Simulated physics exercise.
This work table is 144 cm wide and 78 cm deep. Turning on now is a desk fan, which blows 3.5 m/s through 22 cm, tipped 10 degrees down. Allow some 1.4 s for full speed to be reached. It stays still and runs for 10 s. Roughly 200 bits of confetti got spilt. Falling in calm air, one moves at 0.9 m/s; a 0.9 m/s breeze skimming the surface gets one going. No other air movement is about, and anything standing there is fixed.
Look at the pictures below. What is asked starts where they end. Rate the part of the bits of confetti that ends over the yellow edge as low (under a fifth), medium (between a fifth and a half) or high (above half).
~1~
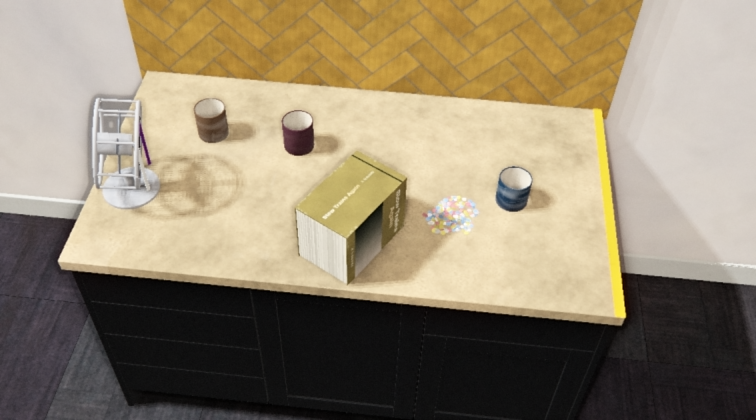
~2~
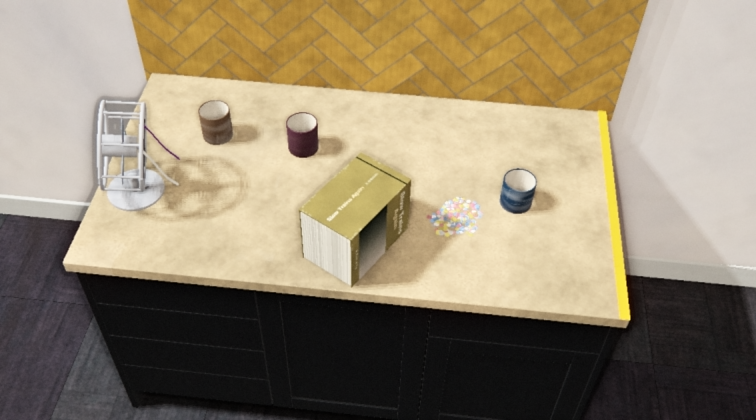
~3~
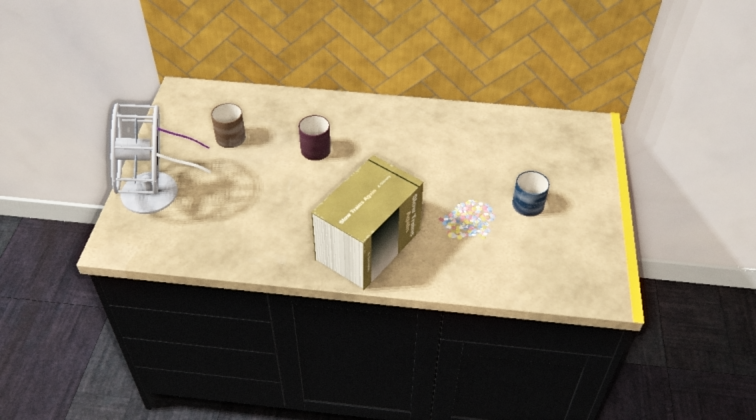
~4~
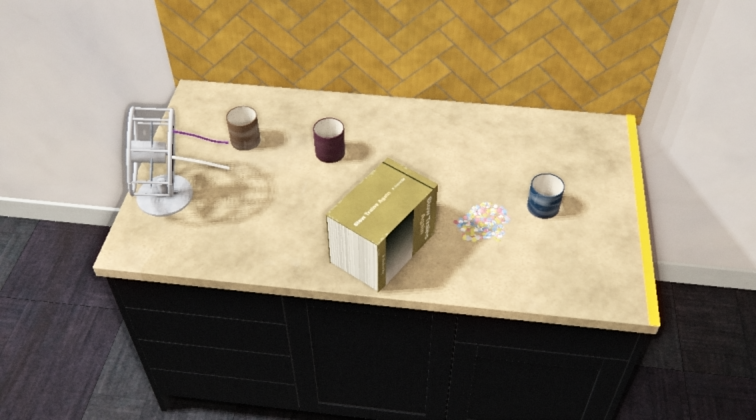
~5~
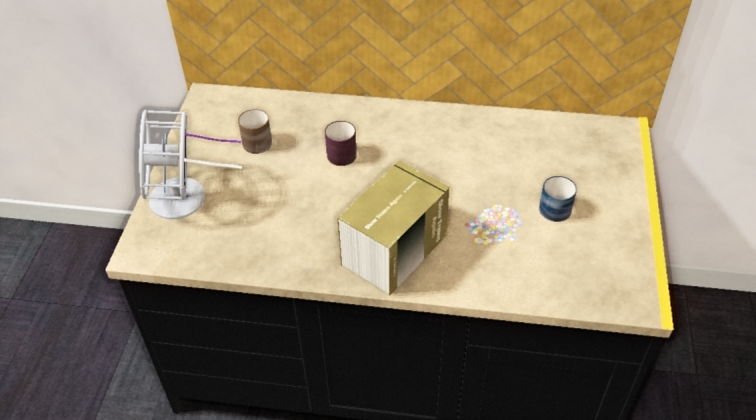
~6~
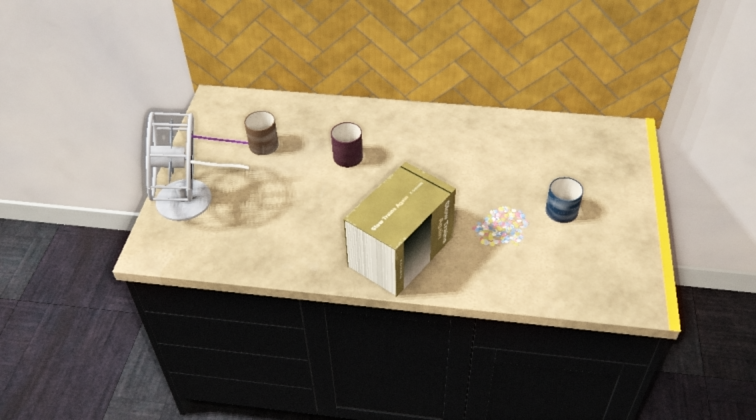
Low.
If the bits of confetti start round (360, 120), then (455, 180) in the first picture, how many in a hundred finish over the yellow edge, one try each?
100 and 60 in a hundred, respectively.
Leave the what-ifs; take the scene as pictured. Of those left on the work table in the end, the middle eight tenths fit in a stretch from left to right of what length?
Around 20 cm.
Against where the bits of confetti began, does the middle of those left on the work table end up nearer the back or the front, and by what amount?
Direction: Frontward; shift: About 10 cm.
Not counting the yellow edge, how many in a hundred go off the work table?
The share is about 1 %.
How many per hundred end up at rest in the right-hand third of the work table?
90 %.
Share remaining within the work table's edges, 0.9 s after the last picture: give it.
I reckon some 100 %.
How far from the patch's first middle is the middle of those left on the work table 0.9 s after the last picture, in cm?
It comes to near 5 cm.
Then, 0.9 s after the last picture, 43 % are on the move or not yet settled, 0 % are over the yellow edge; the middle of those still in play is near (512, 248).
Then, 2.1 s after the last picture, 33 % are on the move or not yet settled, 0 % are over the yellow edge; the middle of those still in play is near (512, 248).
Then, 4.4 s after the last picture, 30 % are on the move or not yet settled, 0 % are over the yellow edge; the middle of those still in play is near (512, 250).
Then, 8.9 s after the last picture, at the end, 0 % are over the yellow edge; the middle of those still in play is near (512, 250).
